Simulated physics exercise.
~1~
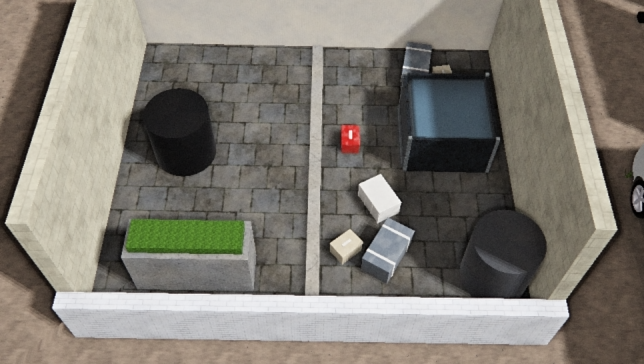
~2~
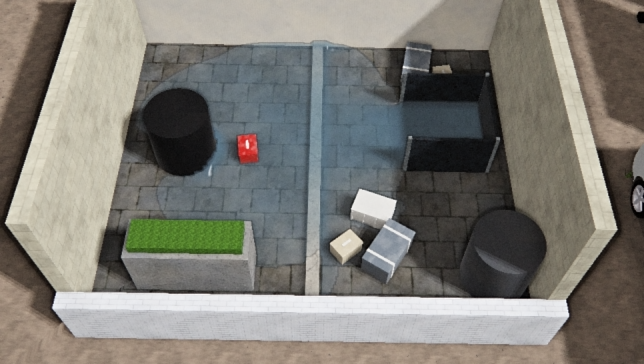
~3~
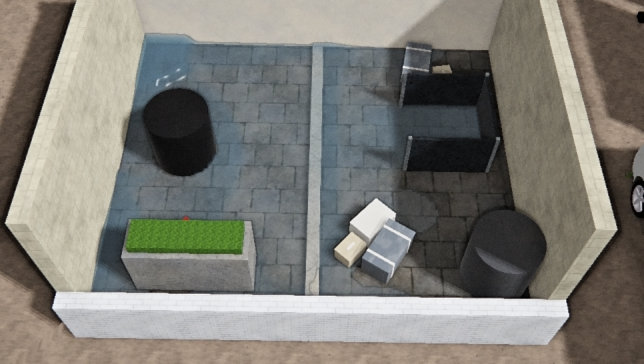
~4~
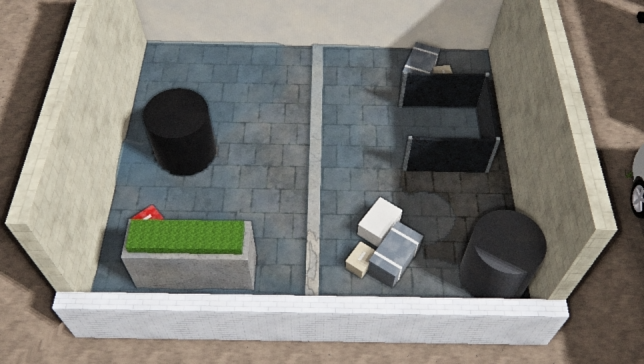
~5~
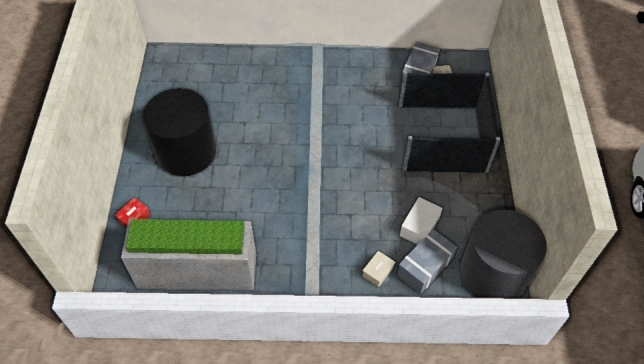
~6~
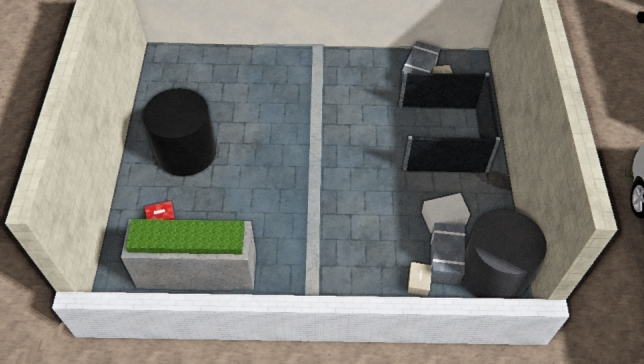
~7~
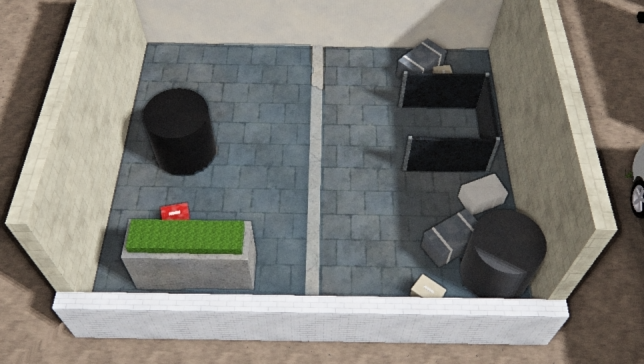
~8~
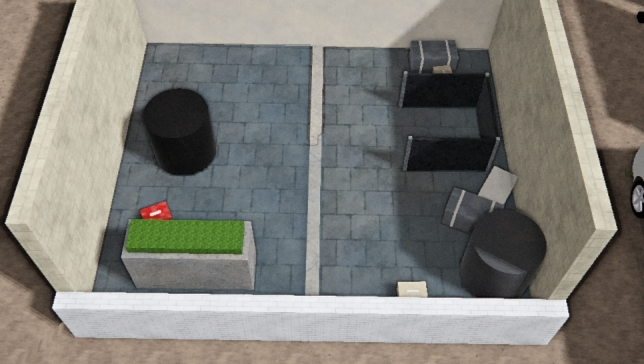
Water bursts from a tank, sweeping a red tote over the kerb to the green-topped block.
